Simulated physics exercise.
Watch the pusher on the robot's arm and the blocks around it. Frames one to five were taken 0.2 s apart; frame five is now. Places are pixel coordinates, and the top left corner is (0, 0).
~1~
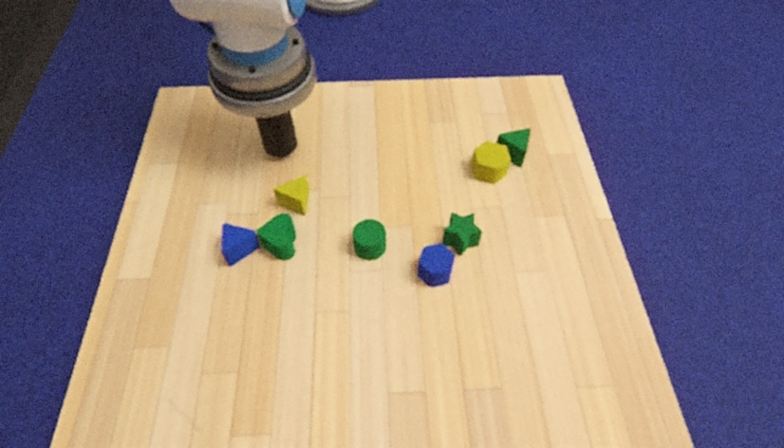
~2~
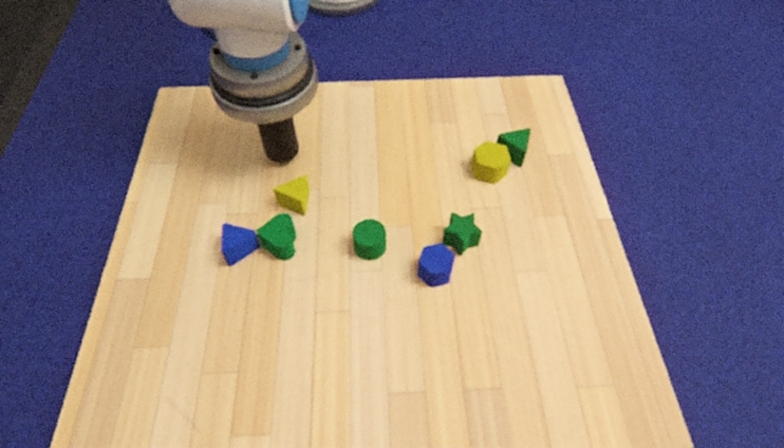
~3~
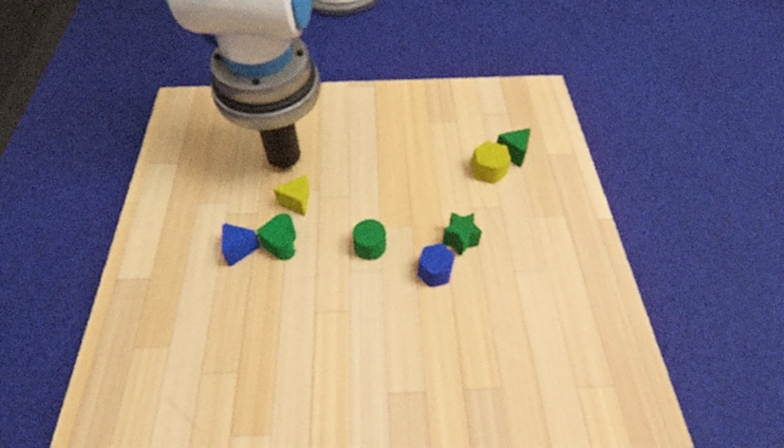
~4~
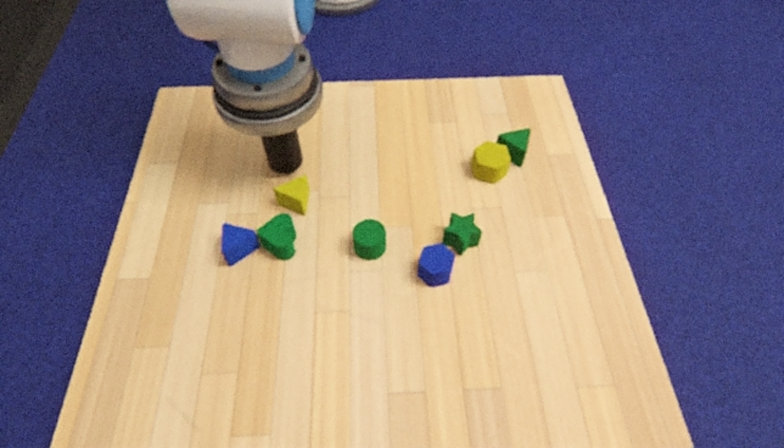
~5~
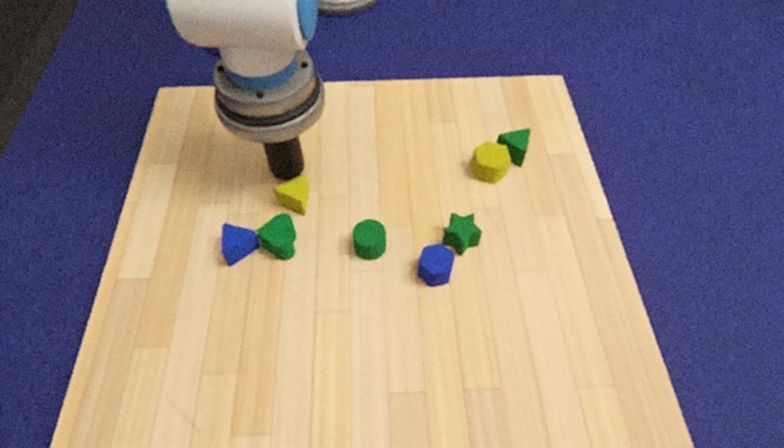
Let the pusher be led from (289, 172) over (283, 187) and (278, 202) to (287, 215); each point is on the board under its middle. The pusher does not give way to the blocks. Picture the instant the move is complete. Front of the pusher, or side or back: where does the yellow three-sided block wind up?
By then it is in front of the pusher.
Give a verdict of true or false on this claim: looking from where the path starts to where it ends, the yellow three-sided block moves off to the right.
False.
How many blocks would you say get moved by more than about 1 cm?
1.
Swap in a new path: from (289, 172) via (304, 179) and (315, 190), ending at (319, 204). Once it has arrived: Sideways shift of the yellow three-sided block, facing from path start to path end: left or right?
My answer: Right.
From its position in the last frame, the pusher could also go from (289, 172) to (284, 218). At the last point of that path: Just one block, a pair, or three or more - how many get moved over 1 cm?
The answer will be one.
On the path given first. Halfway along, pusher at (278, 190); yellow three-sided block at (295, 193), turned 25° anticlockwise.
At the end, pusher at (285, 210); green heart-shaped block unmoved; yellow three-sided block at (310, 206), turned 45° anticlockwise.
